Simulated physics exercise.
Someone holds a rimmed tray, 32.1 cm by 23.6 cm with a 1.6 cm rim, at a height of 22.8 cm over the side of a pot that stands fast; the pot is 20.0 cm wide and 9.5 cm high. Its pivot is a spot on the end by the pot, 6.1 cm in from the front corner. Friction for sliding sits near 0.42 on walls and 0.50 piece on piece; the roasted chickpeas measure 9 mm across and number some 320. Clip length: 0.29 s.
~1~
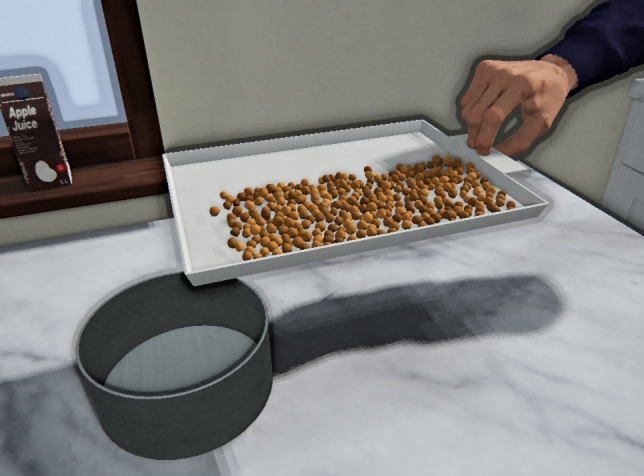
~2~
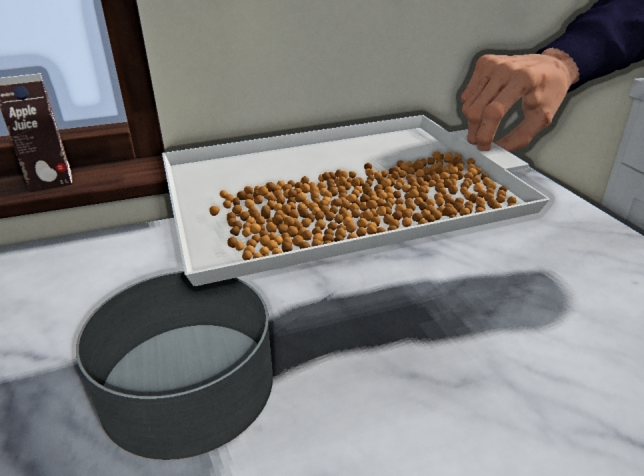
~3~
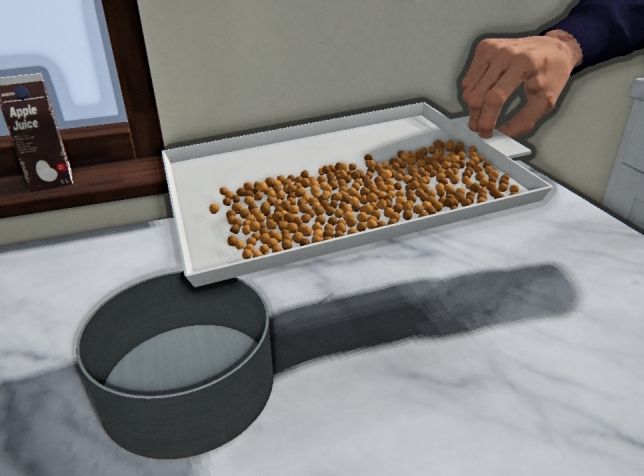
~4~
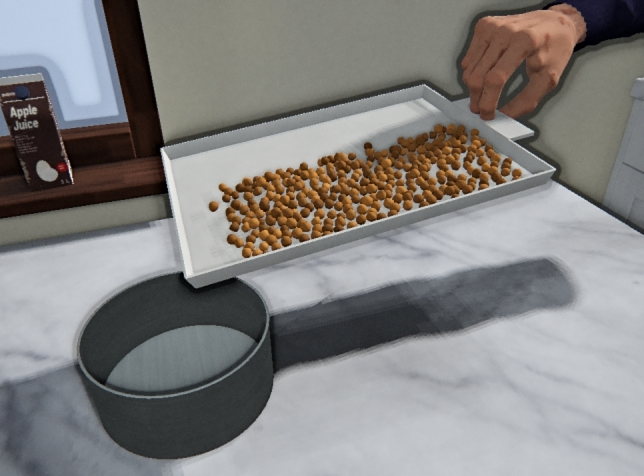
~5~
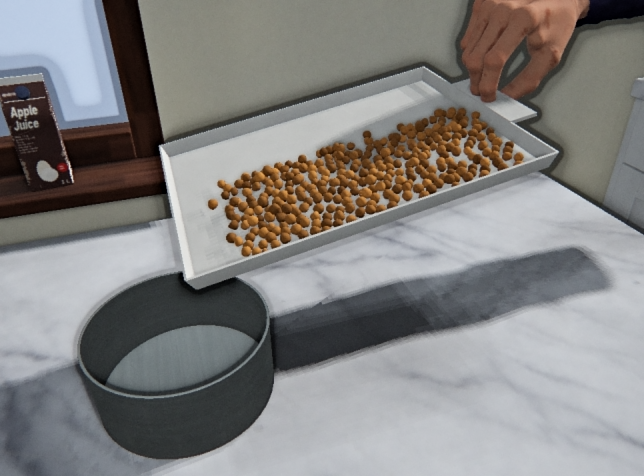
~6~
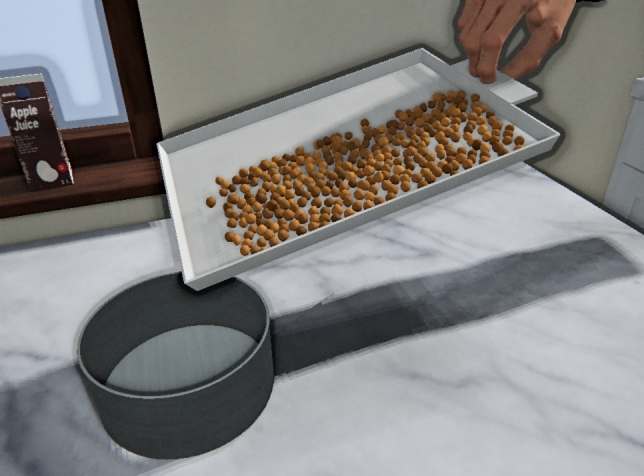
White rimmed tray of roasted chickpeas slowly tilting as a hand raises its right end, beside a dark pot on marble.
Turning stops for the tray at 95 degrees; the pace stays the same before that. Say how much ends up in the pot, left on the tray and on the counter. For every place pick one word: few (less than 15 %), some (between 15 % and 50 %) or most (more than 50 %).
Pot gets some, left on the tray gets few, counter gets most.
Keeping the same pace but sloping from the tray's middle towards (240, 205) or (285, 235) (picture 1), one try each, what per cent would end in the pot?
Estimate: Some 65 % and some 5 % respectively.
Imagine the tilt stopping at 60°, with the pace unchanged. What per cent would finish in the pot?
In that case, near 5 percent.
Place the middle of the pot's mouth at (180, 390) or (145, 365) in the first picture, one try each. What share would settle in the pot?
About 100 and 85 per cent.
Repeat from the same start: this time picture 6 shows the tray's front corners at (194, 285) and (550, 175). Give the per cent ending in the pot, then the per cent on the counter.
Final per cent - pot 5, counter 95.
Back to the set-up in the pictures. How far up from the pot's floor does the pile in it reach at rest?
It stands at some 2.0 cm.
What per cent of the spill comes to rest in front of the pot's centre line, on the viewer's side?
Near 100 in a hundred.
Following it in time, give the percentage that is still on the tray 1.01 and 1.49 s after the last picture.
In turn: 80, 0.
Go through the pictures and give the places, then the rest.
Tray tilt 0 degrees, front corners at (192, 269) and (541, 202); middle of the pieces at (364, 202); pot at (175, 325), in the first frame.
Tray tilt 1 degrees, front corners at (192, 269) and (542, 197); middle of the pieces at (364, 199), in the second frame.
Tray tilt 4 degrees, front corners at (191, 270) and (545, 185), lowest corner left front; middle of the pieces at (364, 192), in the third frame.
Tray tilt 7 degrees, front corners at (191, 272) and (548, 168), lowest corner left front; middle of the pieces at (364, 183), in the fourth frame.
Tray tilt 11 degrees, front corners at (191, 274) and (550, 151), lowest corner left front; middle of the pieces at (363, 173), in the fifth frame.
Tray tilt 14 degrees, front corners at (190, 276) and (551, 134), lowest corner left front; middle of the pieces at (361, 164); pot at (176, 325), in the sixth frame.
Then, 0.60 s after the last picture, tilt 52 degrees; the tray holds 100 %, the pot 0 %.
Then, 1.01 s after the last picture, tilt 78 degrees; the tray holds 80 %, the pot 0 %.
Then, 1.49 s after the last picture, tilt 95 degrees; the tray holds 0 %, the pot 30 %.
In the end, pot 30 %, tray 0 %, counter 70 %.
